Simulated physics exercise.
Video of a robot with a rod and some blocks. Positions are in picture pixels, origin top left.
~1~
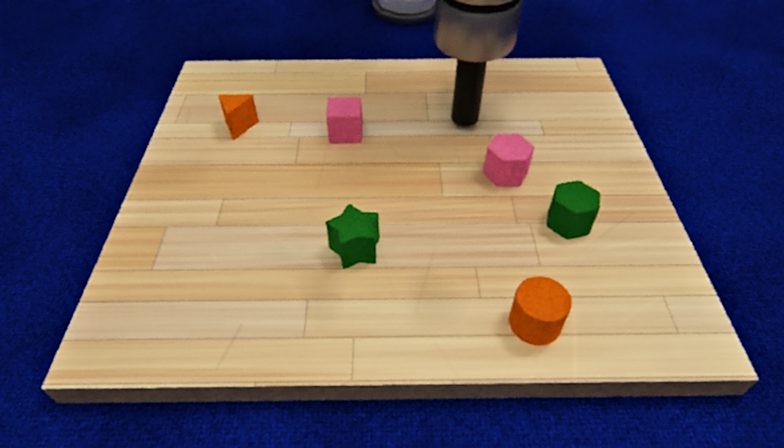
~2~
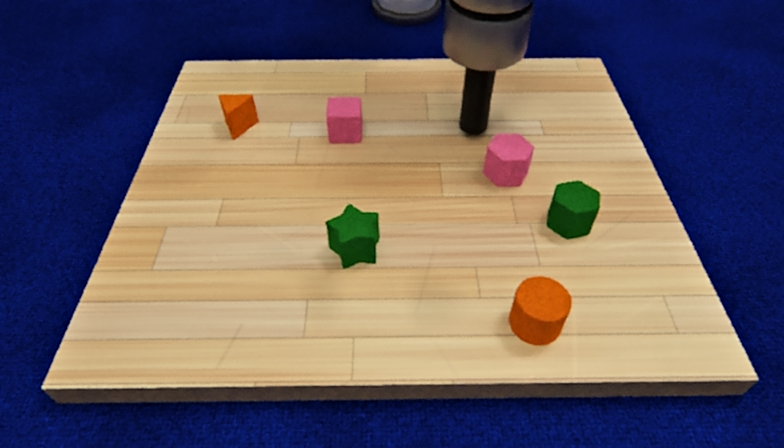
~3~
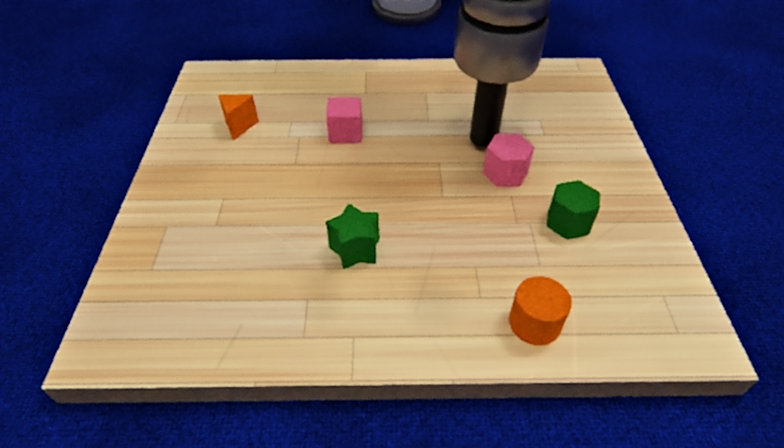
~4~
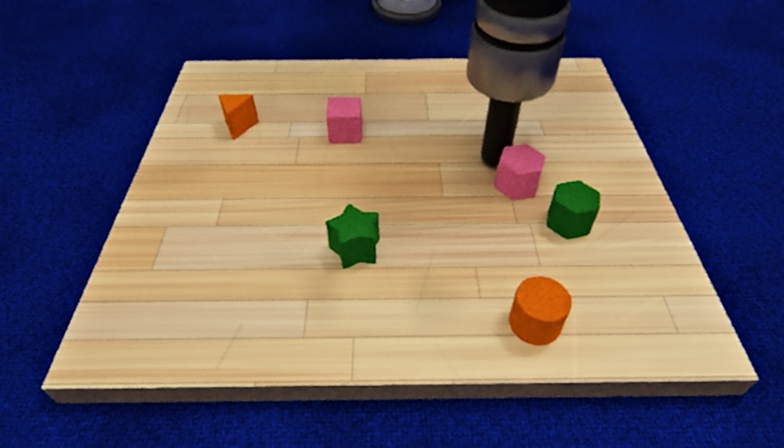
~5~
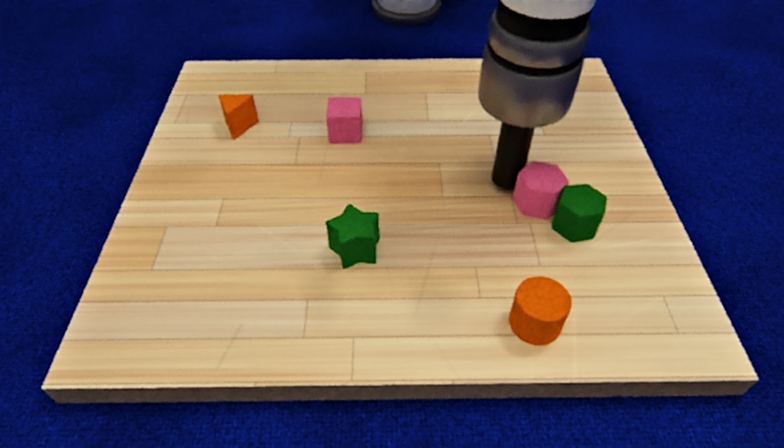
A black rod moves down and right, pushing the pink six-sided block against the green one.
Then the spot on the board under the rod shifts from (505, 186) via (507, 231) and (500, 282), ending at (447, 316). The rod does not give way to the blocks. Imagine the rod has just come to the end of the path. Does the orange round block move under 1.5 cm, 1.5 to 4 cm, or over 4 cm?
Travel: Within 1.5 cm.
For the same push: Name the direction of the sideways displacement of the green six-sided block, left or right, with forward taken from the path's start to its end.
Left-hand side.
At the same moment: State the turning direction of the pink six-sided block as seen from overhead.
It turns round anticlockwise.
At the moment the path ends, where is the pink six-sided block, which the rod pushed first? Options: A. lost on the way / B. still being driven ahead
Letter A.
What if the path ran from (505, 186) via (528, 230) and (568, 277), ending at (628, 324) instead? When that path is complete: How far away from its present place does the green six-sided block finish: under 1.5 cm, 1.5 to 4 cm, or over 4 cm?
It travels between 1.5 and 4 cm.
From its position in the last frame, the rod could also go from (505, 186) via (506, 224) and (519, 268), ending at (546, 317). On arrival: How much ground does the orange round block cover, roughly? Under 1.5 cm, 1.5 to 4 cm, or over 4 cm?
It travels between 1.5 and 4 cm.
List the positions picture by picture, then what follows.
Tip of the rod at (465, 118), middles of tops, pink six-sided block at (511, 146), orange round block at (544, 297), green six-sided block at (578, 196), in the first picture.
Rod at (473, 126), nothing pushed, in the second picture.
Rod at (484, 138), nothing pushed, in the third picture.
Rod at (495, 155), pink six-sided block at (523, 158), in the fourth picture.
Rod at (507, 179), pink six-sided block at (544, 176), orange round block at (544, 297), green six-sided block at (584, 199), in the fifth picture.
What follows on the original path. One third of the way, rod at (508, 224); pink six-sided block at (552, 186), turned 35° anticlockwise; green six-sided block at (598, 203).
Two thirds of the way, rod at (501, 275); pink six-sided block at (552, 186), turned 35° anticlockwise; green six-sided block at (598, 203).
At the end, rod at (448, 310); pink six-sided block at (552, 186), turned 35° anticlockwise; orange round block unmoved; green six-sided block at (598, 203).
